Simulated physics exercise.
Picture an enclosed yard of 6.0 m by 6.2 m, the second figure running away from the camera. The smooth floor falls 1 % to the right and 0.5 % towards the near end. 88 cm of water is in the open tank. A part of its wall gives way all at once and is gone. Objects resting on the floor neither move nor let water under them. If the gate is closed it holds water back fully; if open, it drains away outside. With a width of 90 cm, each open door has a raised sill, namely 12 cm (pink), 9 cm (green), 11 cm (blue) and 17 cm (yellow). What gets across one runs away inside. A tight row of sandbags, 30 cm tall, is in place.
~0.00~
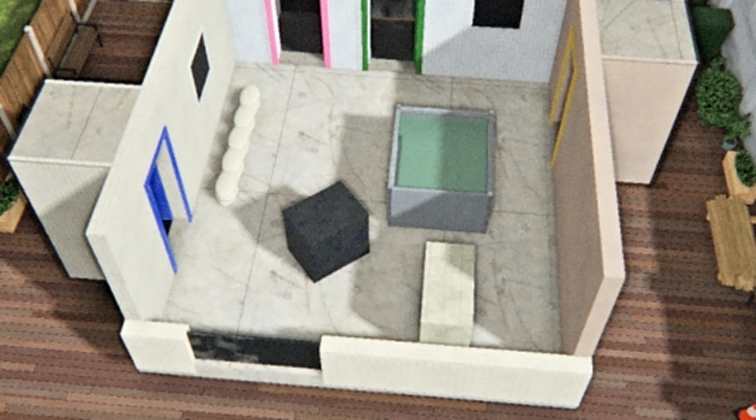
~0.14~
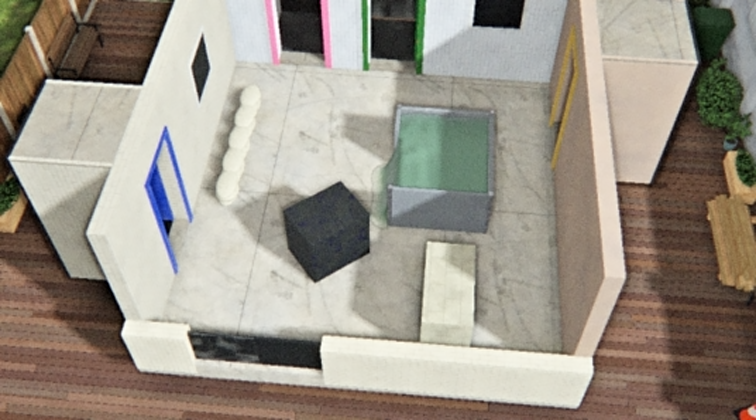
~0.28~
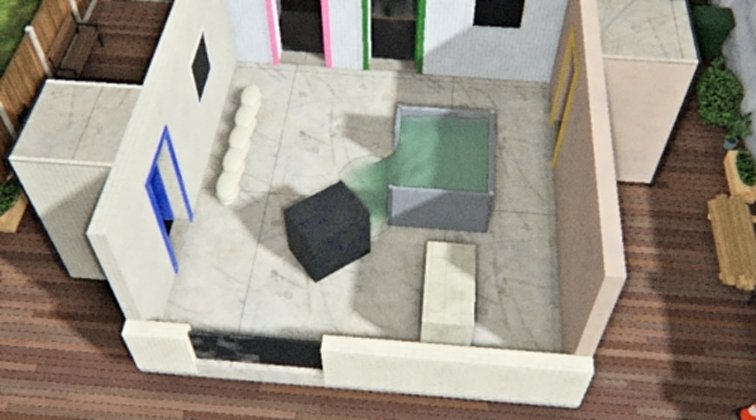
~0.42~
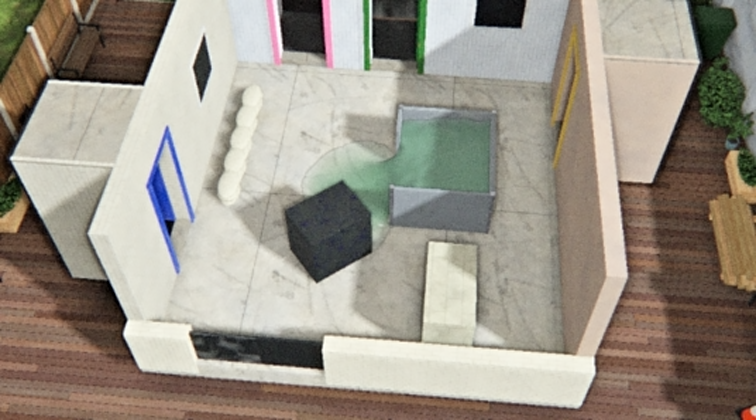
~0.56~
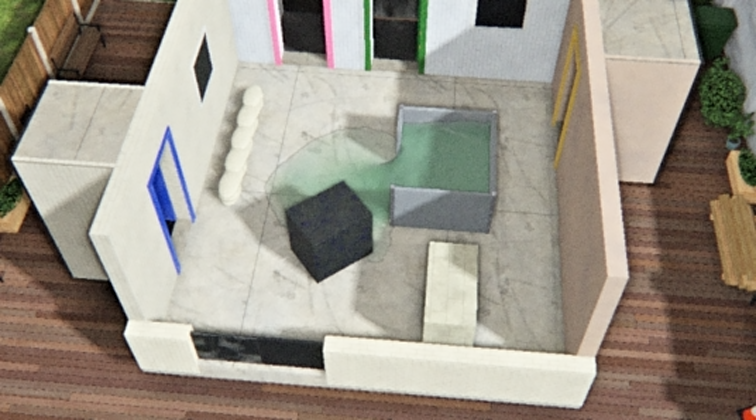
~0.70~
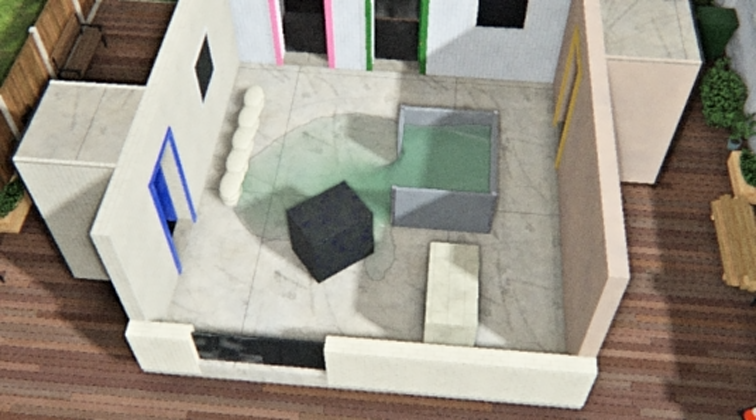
A walled yard held a grey tank of green water, a dark block and a pale one; the tank's left side gave way, and water spread leftward across the floor, around the dark block.
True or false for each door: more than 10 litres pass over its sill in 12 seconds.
Per door: The pink door: True; the green door: False; the blue door: True; the yellow door: False.
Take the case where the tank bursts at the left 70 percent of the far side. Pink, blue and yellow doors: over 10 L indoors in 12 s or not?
Here's how it goes: Pink falls short, blue falls short, yellow falls short.
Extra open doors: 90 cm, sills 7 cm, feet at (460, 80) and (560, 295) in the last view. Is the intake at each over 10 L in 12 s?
In the order given, lower then higher.
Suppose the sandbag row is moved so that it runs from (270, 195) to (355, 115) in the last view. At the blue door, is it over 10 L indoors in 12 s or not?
Blue: Exceeded.
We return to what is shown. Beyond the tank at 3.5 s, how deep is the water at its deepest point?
Up to some 23 cm.
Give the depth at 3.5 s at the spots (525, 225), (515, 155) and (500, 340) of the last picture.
Roughly 0, 0 and 0 cm, in turn.
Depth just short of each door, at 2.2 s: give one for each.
Depths in centimetres - pink: 16, green: 1, blue: 22, yellow: 0.
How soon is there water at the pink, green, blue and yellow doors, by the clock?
Doors: Pink 1.6 s / green 2.2 s / blue 1.0 s / yellow 5.0 s.
After 1.4 s water covers 35 % of the floor and is deepest (44 cm) near (360, 224); pink door not reached, green door not reached, blue door 23 cm at the sill, 18 L in, yellow door not reached.
After 2.2 s water covers 45 % of the floor and is deepest (33 cm) near (251, 173); pink door 16 cm at the sill, 5 L in, green door 1 cm at the sill, 0 L in, blue door 22 cm at the sill, 89 L in, yellow door not reached.
After 3.5 s water covers 65 % of the floor and is deepest (23 cm) near (159, 346); pink door 19 cm at the sill, 67 L in, green door 6 cm at the sill, 0 L in, blue door 12 cm at the sill, 126 L in, yellow door not reached.
After 7.0 s water covers 90 % of the floor and is deepest (14 cm) near (416, 357); pink door 8 cm at the sill, 102 L in, green door 5 cm at the sill, 0 L in, blue door 7 cm at the sill, 131 L in, yellow door 9 cm at the sill, 0 L in.
After 12.0 s water covers 95 % of the floor and is deepest (16 cm) near (565, 381); pink door 3 cm at the sill, 102 L in, green door 3 cm at the sill, 0 L in, blue door 3 cm at the sill, 131 L in, yellow door 9 cm at the sill, 0 L in.
